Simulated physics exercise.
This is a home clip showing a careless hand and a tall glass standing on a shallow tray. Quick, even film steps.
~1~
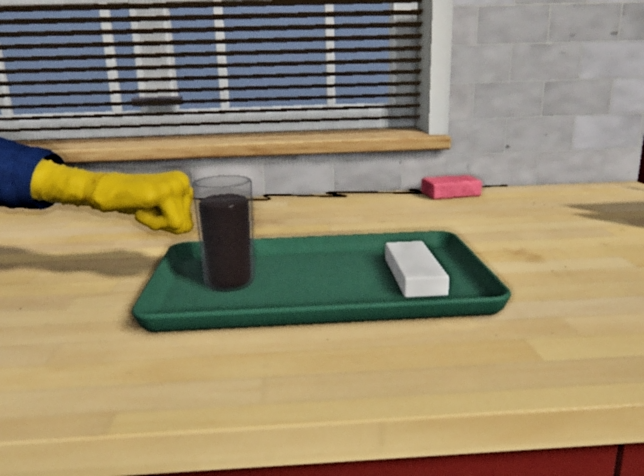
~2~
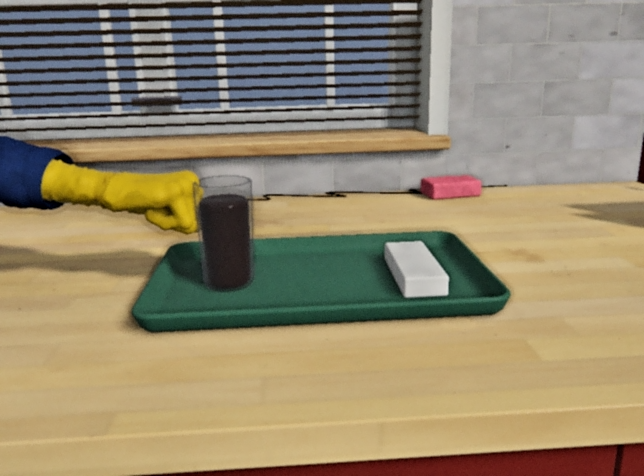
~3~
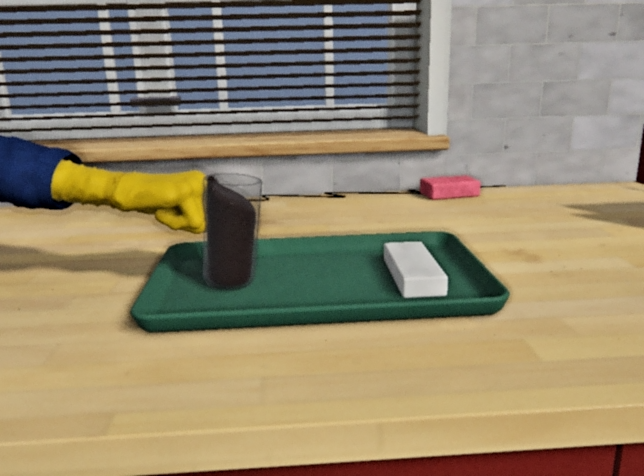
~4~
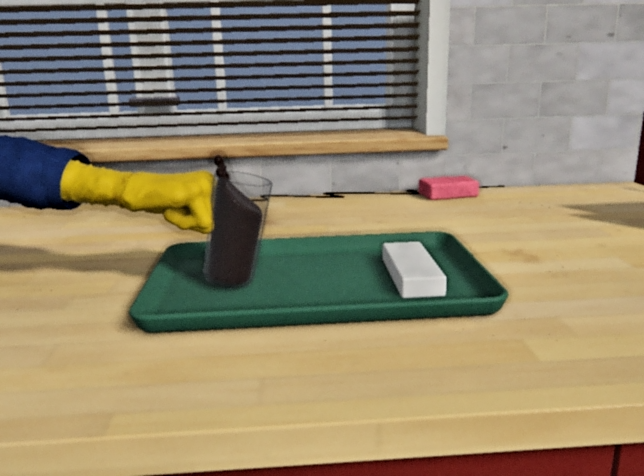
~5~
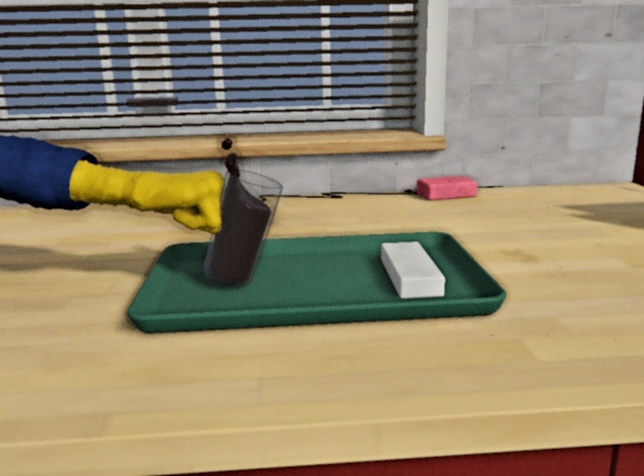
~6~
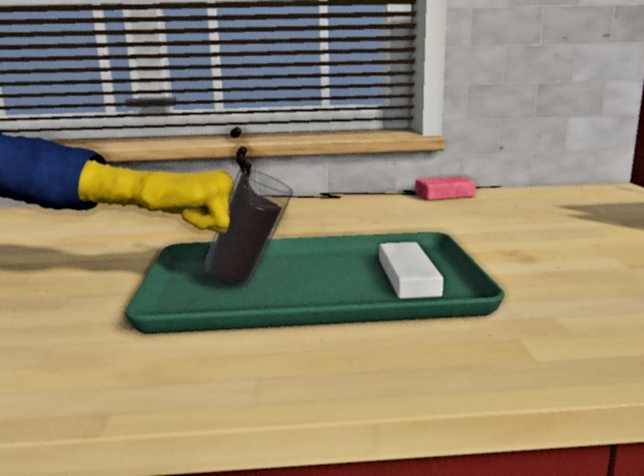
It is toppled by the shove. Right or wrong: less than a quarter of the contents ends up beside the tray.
Right.
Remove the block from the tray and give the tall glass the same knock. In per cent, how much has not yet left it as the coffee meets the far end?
About 60 percent.
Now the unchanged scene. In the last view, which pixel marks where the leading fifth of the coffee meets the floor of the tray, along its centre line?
Roughly at pixel (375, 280) in the last picture.
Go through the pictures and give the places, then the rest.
In the first frame, tilt 0°; right rim (249, 182); surface from (199, 200) to (248, 198); the tray's far rim is at (477, 260); a block is fixed to the tray further along.
In the second frame, tilt 0°; right rim (250, 182); surface from (199, 200) to (248, 198).
In the third frame, tilt 6°; right rim (260, 183); surface from (207, 178) to (248, 199).
In the fourth frame, tilt 12°; right rim (270, 185); surface from (217, 187) to (260, 206); 1 per cent is over the edge.
In the fifth frame, tilt 19°; right rim (281, 188); surface from (220, 207) to (271, 206); 2 per cent is over the edge.
In the sixth frame, tilt 25°; right rim (291, 193); surface from (225, 216) to (282, 205); 2 per cent is over the edge.
A moment on, the tall glass is falling and 95 per cent is in the glass, 0 on the tray and 5 above or beyond its rim.
Next, the tall glass lies on its side and 54 per cent is in the glass, 29 on the tray and 17 above or beyond its rim.
Then the tall glass lies on its side and 30 per cent is in the glass, 49 on the tray and 21 above or beyond its rim.
Later the tall glass lies on its side and 17 per cent is in the glass, 66 on the tray and 17 above or beyond its rim.
At rest 83 per cent is held by tray and glass, 17 is off the tray.
